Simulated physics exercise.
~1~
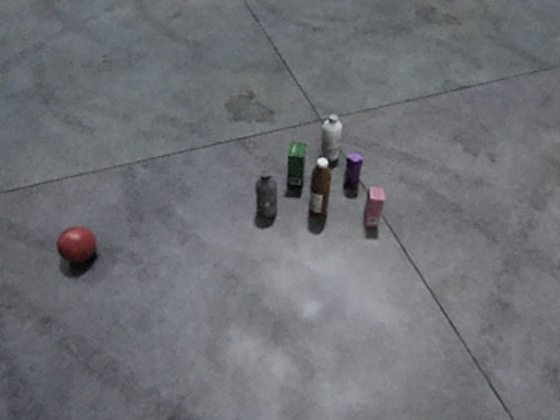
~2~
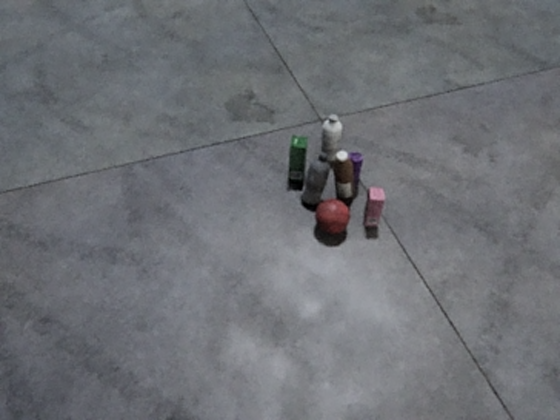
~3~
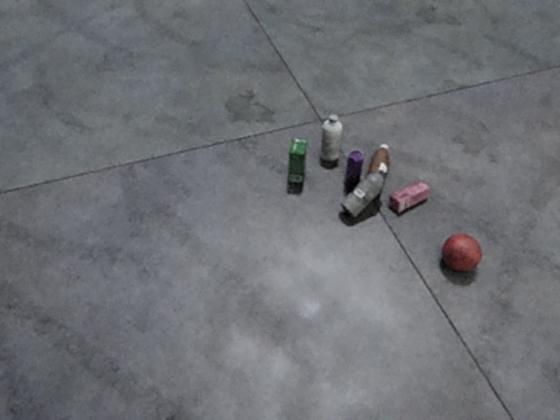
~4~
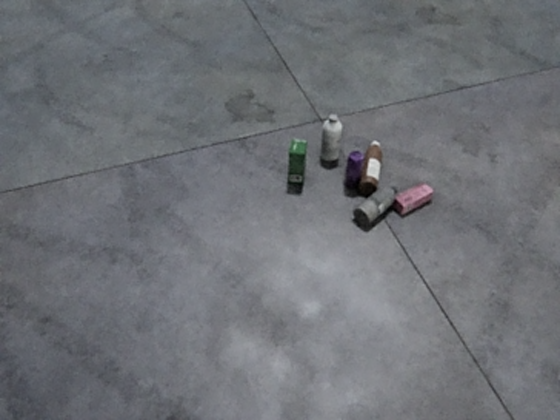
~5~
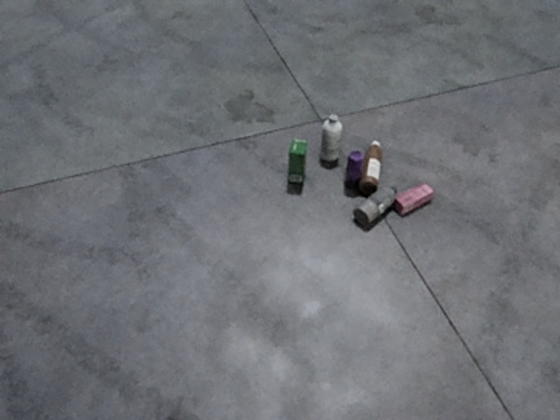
On a grey concrete floor, a red ball rolled in from the left toward a cluster of bottles, cartons and a can, knocked over the grey bottle, brown bottle and pink carton, and rolled out of view, leaving the other three standing.
